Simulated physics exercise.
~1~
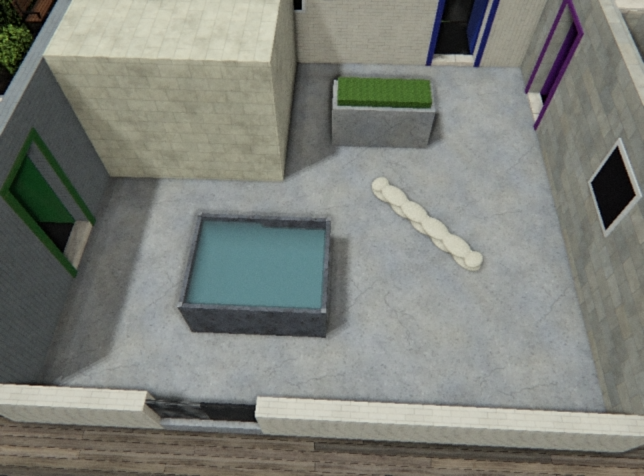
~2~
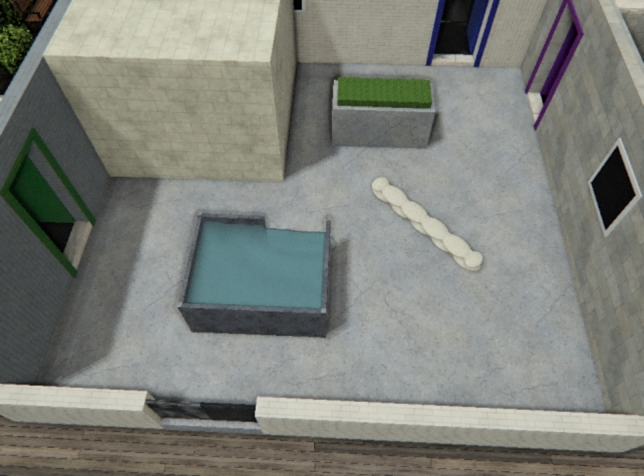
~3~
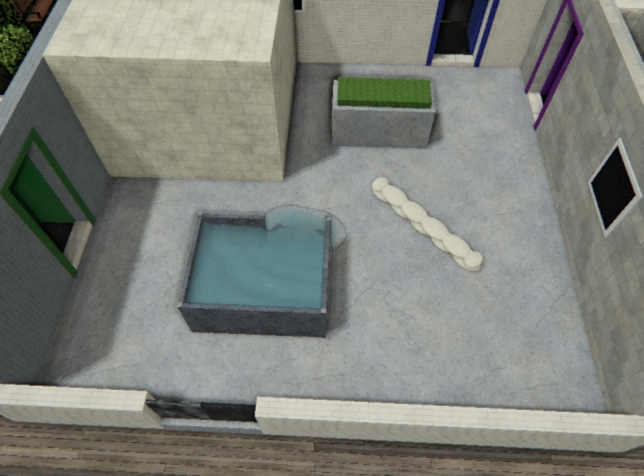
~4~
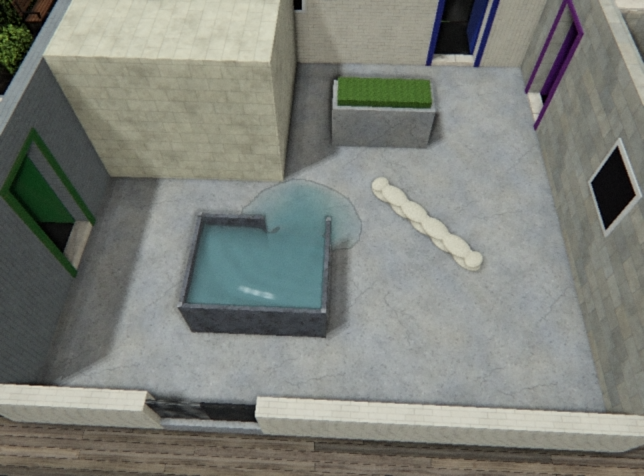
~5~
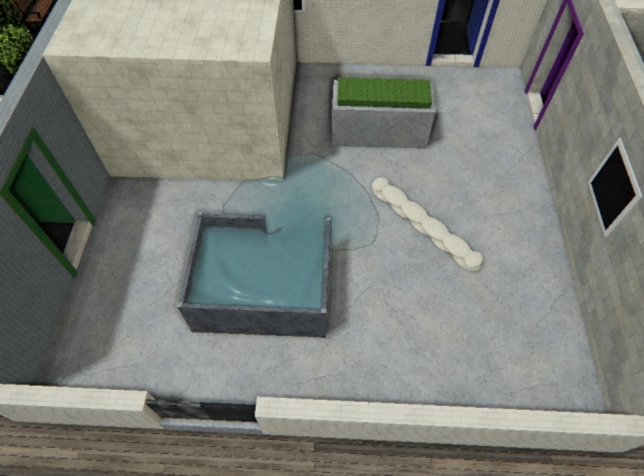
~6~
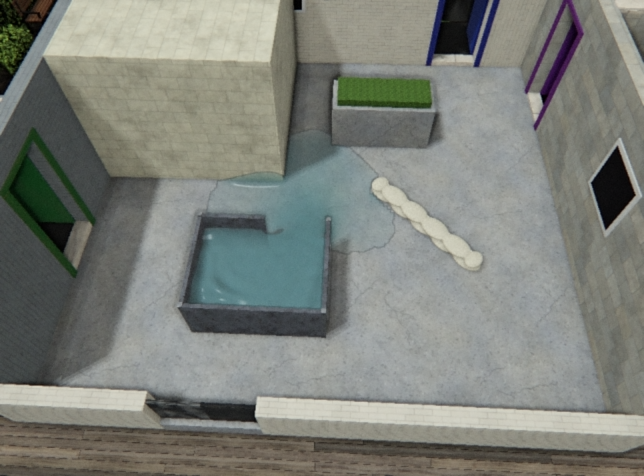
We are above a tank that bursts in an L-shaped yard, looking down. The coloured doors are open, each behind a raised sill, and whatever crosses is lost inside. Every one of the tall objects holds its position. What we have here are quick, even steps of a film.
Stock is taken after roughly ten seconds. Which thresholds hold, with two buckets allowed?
Result: The blue door will keep it to two buckets; the purple door will be overrun; the green door will keep it to two buckets.
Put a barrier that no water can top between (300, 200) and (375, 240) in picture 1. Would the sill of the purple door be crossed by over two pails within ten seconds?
Purple door: Stays within the limit.
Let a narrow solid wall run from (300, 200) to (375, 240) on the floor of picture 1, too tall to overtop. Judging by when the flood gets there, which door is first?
The first is the green one.
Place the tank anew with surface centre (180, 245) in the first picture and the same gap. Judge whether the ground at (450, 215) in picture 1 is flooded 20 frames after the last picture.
That spot ends up unaffected.
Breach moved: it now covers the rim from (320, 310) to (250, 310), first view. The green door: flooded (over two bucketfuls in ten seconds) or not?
Here the green door remains short.
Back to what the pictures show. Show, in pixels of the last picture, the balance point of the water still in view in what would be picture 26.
I'd say around (321, 192).
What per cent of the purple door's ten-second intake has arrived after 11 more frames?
Estimate: Roughly 0 %.
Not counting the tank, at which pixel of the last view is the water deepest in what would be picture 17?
That spot is close to (298, 73).
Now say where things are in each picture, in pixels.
The first frame shows the open tank at (259, 263) is whole and still.
In the second frame, the front is at (333, 247), out from the gap on the open tank's far side.
In the third frame, the front is at (283, 210), out from the gap on the open tank's far side.
In the fourth frame, the front is at (292, 183), out from the gap on the open tank's far side.
In the fifth frame, the front is at (317, 159), out from the gap on the open tank's far side.
In the sixth frame, water pours out on the open tank's far side and has run to (319, 133).
A moment on, water covers 20 % of the floor; the blue door not reached, the purple door not reached, the green door not reached.
Next, water covers 35 % of the floor; the blue door not reached, the purple door not reached, the green door wet at the sill, nothing in.
Then, water covers 60 % of the floor; the blue door wet at the sill, nothing in, the purple door wet at the sill, nothing in, the green door wet at the sill, nothing in.
Later, water covers 80 % of the floor; the blue door wet at the sill, nothing in, the purple door over two buckets in, the green door wet at the sill, nothing in.
In the end, water covers 90 % of the floor; the blue door wet at the sill, nothing in, the purple door over two buckets in, the green door wet at the sill, nothing in.
